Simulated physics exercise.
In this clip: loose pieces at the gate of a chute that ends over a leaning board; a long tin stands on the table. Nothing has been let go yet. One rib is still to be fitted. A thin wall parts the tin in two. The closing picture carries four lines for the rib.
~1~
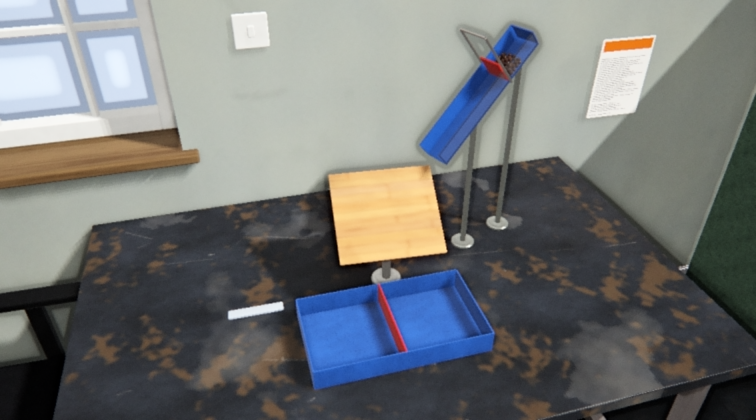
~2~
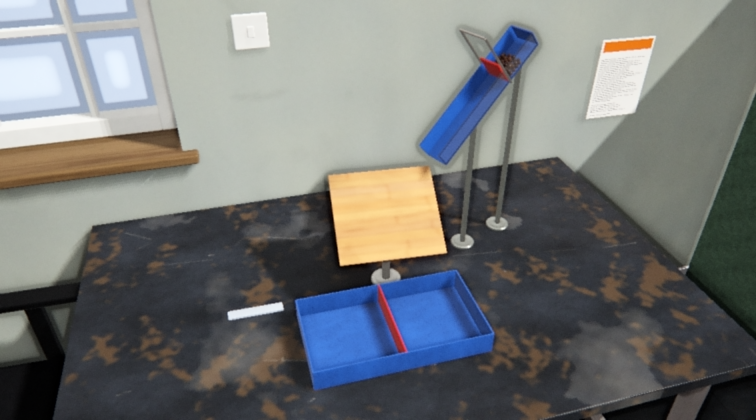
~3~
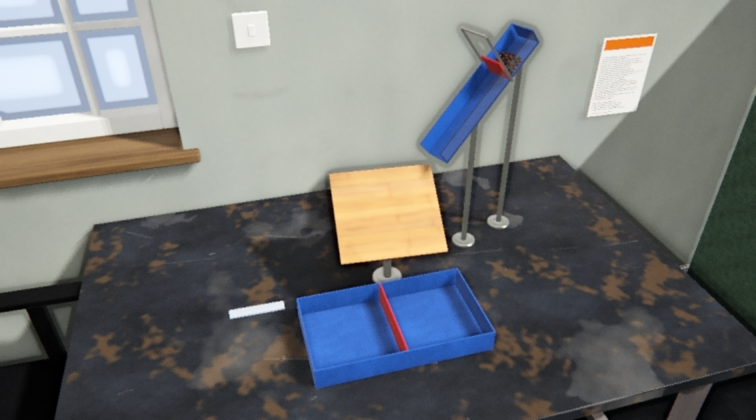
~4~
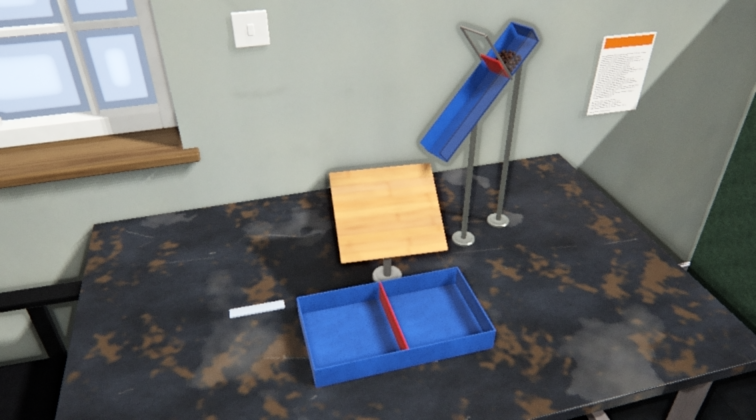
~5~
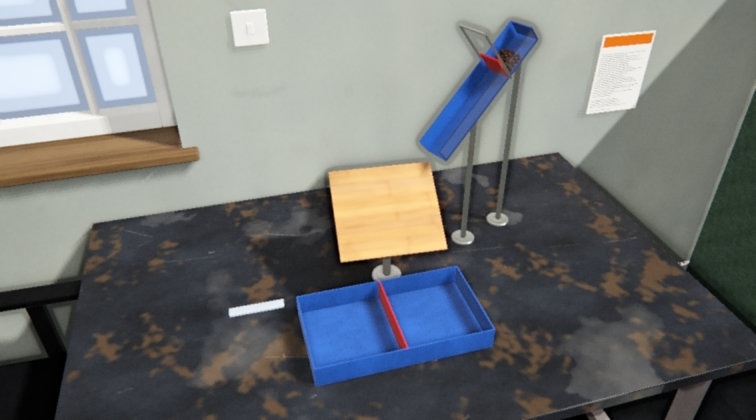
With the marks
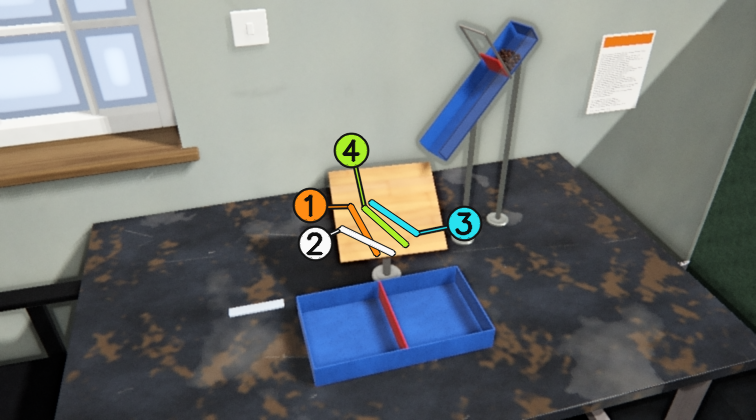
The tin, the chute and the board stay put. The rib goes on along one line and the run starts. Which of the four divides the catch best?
1 is best.
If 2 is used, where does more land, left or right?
The right half.
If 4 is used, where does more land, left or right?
Right.
On the marked copy, line 1 from (350, 206) to (376, 253); line 2 from (342, 228) to (392, 253); line 3 from (371, 202) to (416, 233); line 4 from (364, 208) to (405, 244).
With 1, of what is caught, about a third in the left half, about two thirds in the right.
With 2, of what is caught, a small part in the left half, most in the right.
With 3, of what is caught, a small part in the left half, nearly all in the right.
With 4, of what is caught, a small part in the left half, nearly all in the right.
